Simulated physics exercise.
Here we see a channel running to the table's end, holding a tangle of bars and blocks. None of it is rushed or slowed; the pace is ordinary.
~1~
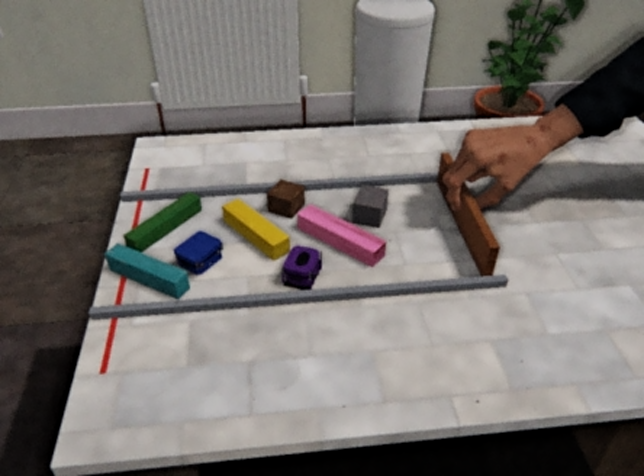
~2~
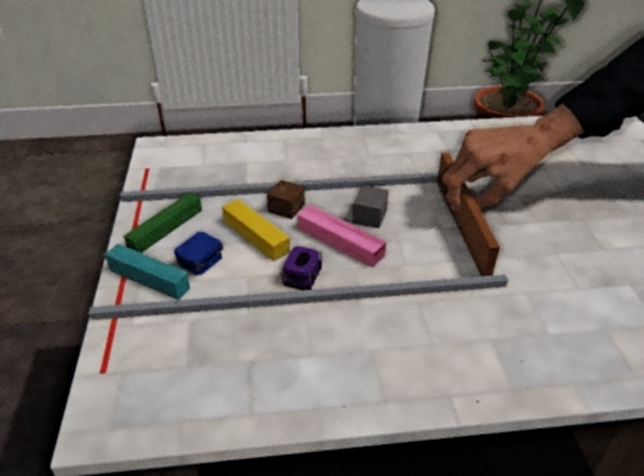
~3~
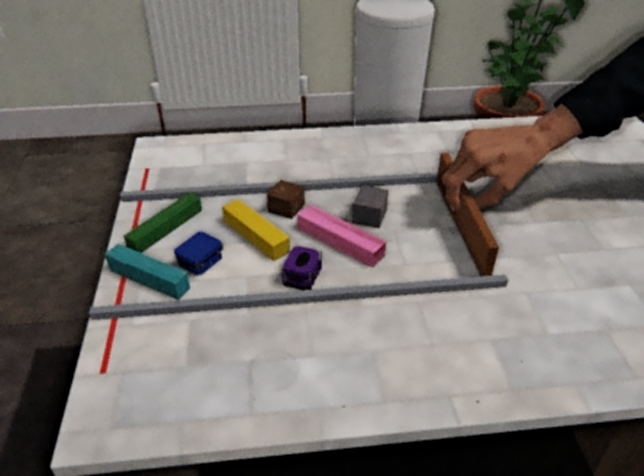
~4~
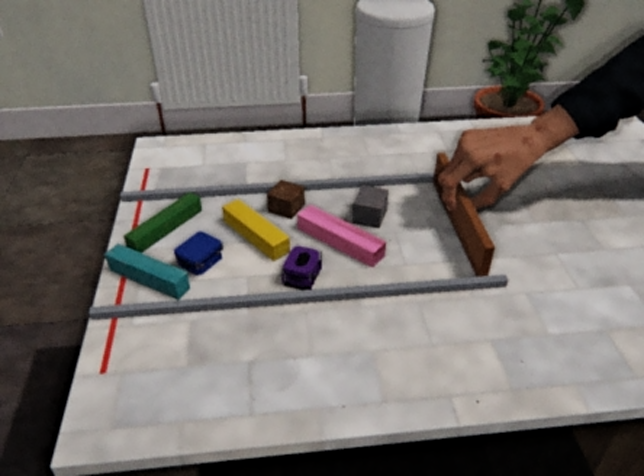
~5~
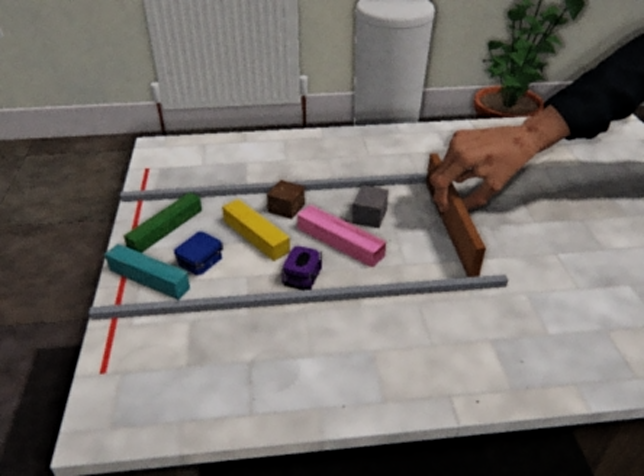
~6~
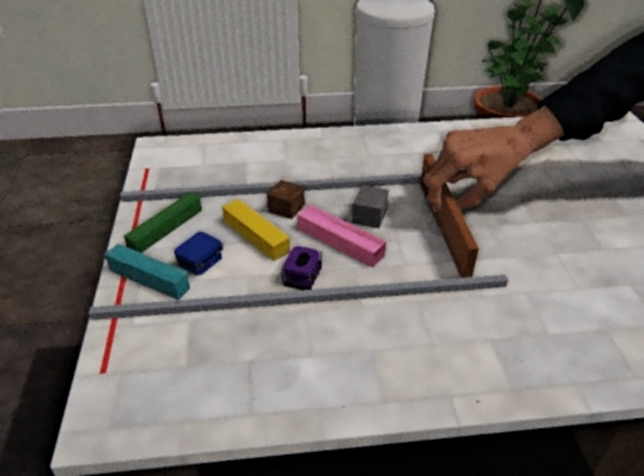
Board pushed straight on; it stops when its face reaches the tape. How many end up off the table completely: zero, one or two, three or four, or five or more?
Most likely, upwards of four will tumble down.
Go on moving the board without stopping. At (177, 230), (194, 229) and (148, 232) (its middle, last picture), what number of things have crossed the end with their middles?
First 3, next 1, last 4.
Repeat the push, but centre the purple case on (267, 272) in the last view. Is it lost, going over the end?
If so, it ends up falling.
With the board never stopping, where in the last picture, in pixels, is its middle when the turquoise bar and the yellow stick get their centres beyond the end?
With the turquoise bar it sits around (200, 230), with the yellow stick around (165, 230).
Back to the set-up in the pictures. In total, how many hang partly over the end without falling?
The count is 2.
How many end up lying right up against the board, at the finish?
At rest, 2 are in contact.
Soon after, none off yet; turquoise bar at rest near (147, 271); green bar at rest near (165, 222); blue case at rest near (199, 255).
In the end, the number that fall off is five or more; gone, pink stick, purple case, yellow stick, blue case, green bar and turquoise bar.
